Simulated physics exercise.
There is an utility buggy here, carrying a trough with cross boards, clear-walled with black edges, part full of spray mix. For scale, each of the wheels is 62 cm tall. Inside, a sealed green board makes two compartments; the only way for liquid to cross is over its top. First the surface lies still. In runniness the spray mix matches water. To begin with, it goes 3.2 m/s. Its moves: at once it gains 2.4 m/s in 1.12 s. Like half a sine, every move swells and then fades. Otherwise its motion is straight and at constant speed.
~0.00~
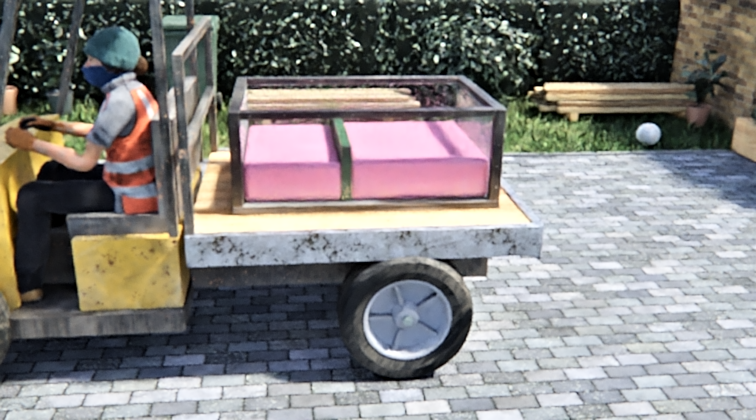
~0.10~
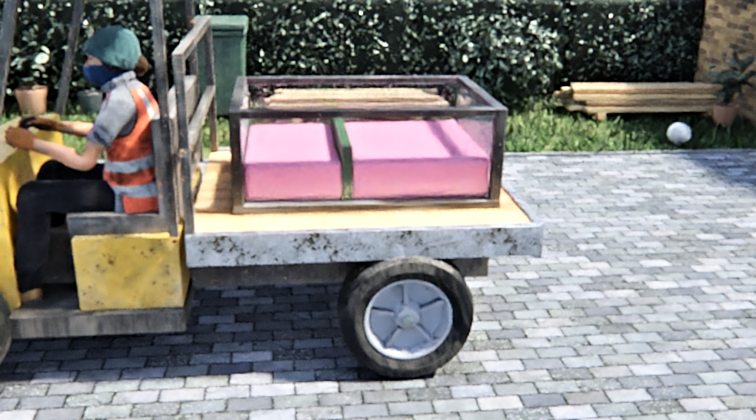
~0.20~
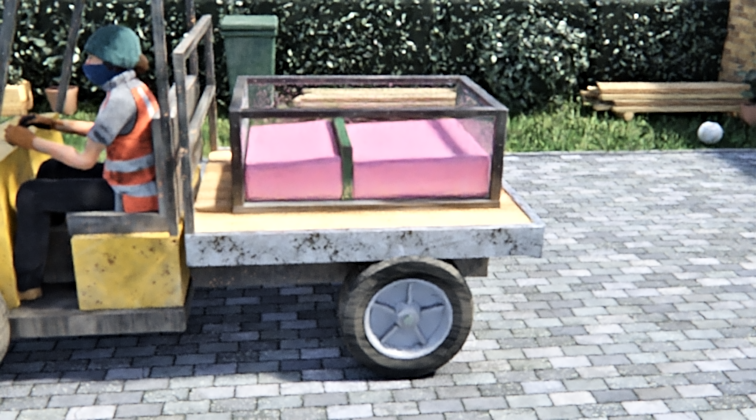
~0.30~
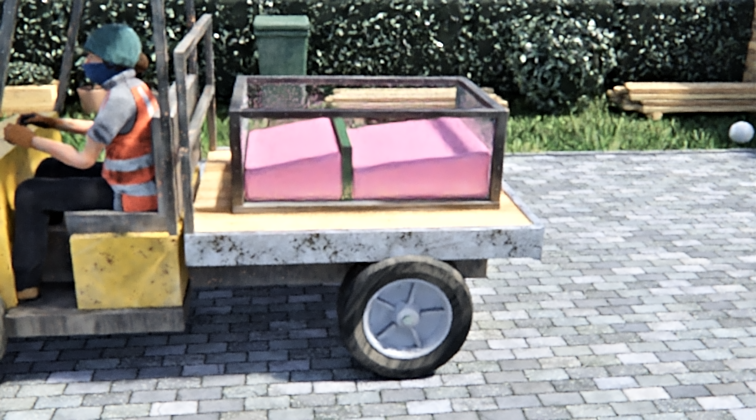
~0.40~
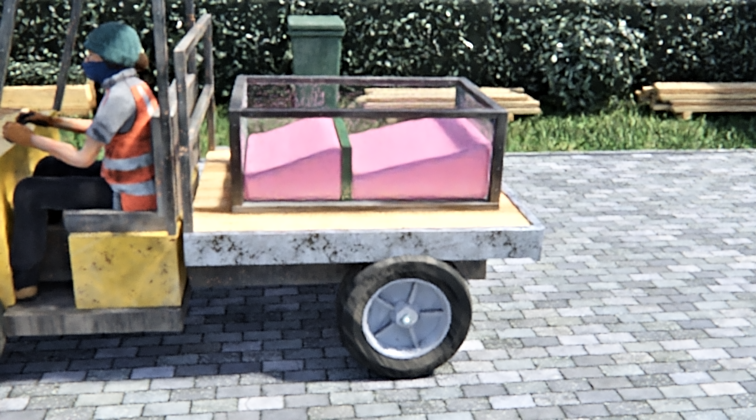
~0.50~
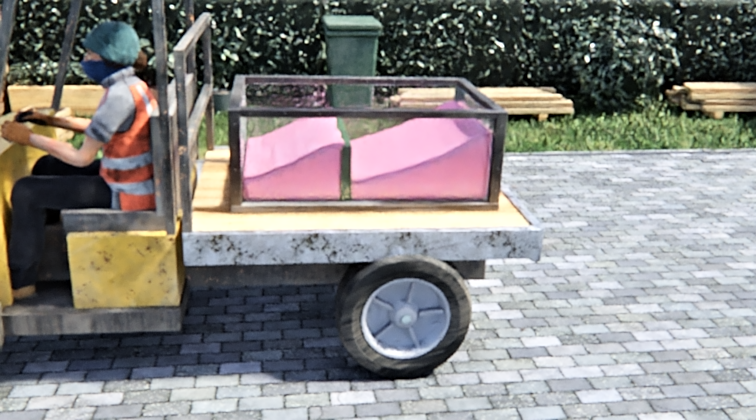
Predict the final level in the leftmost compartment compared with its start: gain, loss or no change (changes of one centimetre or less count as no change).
No change.
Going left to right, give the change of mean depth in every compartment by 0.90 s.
Starting on the left, it's 1 down and then 1 up.
After 0.90 s the compartments hold 19, 20 cm, left to right.
After 1.30 s the compartments hold 19, 20 cm, left to right.
After 1.80 s the compartments hold 19, 20 cm, left to right.
After 4.11 s the compartments hold 19, 20 cm, left to right.
